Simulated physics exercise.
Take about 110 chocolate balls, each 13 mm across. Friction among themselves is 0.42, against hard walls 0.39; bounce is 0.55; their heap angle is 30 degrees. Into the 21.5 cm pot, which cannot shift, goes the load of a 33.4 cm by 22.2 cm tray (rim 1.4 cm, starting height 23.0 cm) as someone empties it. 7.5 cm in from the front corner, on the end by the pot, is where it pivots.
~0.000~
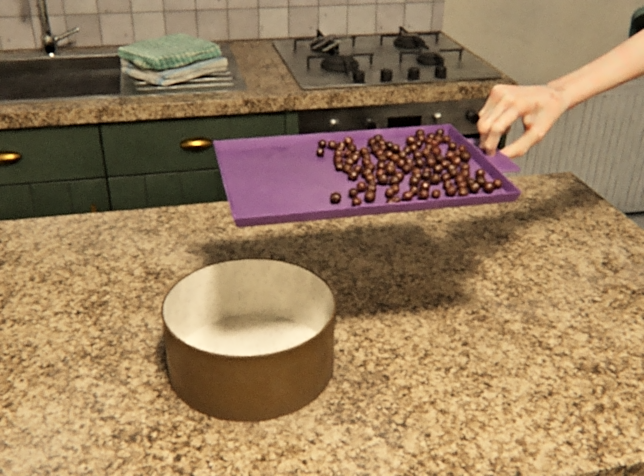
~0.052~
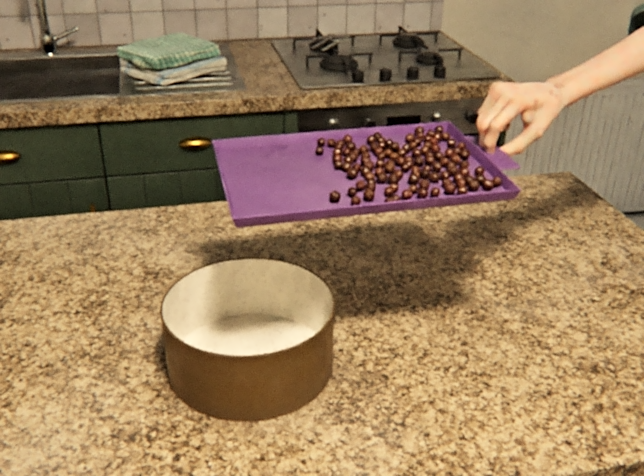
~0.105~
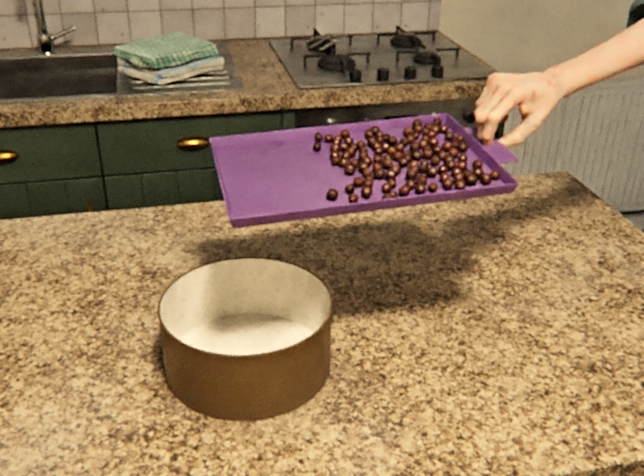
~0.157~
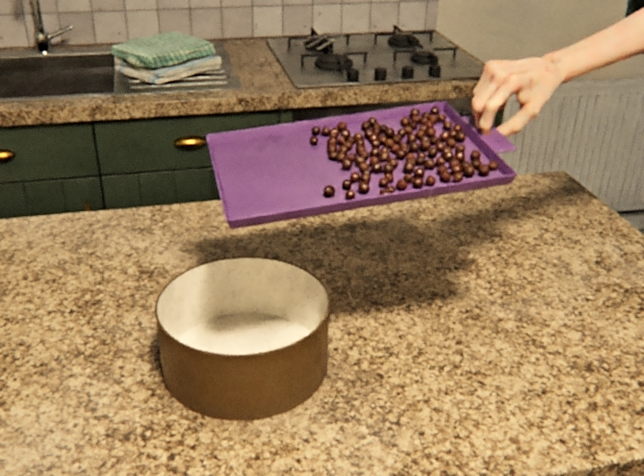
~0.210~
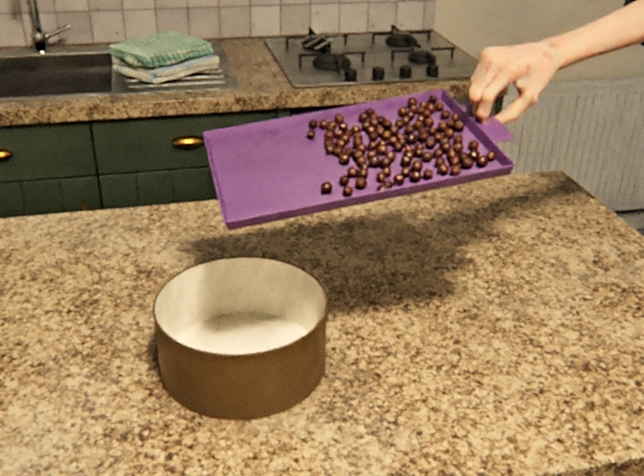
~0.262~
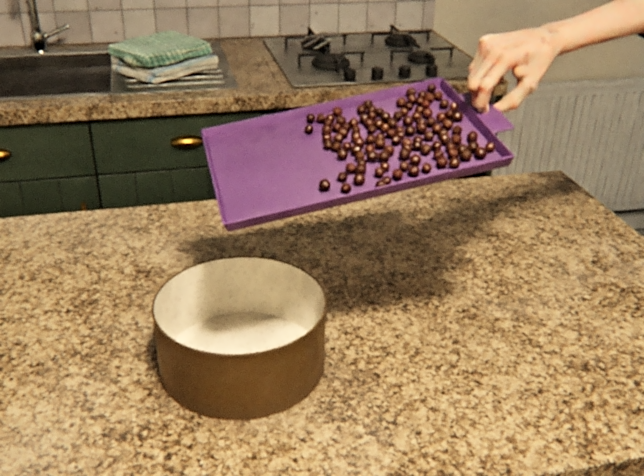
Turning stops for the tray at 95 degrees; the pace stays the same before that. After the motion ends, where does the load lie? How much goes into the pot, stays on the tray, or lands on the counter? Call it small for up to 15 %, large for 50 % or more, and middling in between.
Pot - large, left on the tray - small, counter - small.
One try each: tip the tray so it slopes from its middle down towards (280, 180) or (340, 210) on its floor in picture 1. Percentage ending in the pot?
Around 55 % for the first direction, around 70 % for the second.
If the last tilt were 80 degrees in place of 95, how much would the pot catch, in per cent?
It would be near 95 per cent.
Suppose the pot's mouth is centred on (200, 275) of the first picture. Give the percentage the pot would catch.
Close to 40 in a hundred.
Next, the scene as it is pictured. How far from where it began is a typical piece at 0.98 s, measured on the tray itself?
It has moved some 23 cm from its start.
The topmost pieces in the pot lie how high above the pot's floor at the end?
Top level: Approx. 2.5 cm.
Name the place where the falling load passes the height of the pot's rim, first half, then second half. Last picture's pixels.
First half close to (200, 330), second half close to (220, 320).
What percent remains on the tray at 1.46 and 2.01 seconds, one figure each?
I'd say roughly 40, then roughly 0.
Then, at 0.98 s, tilt 50 degrees; the tray holds 70 %, the pot 10 %.
After 1.46 s, tilt 76 degrees; the tray holds 40 %, the pot 45 %.
After 2.01 s, tilt 95 degrees; the tray holds 0 %, the pot 95 %.
At rest (2.7 s), pot 95 %, tray 0 %, counter 5 %.
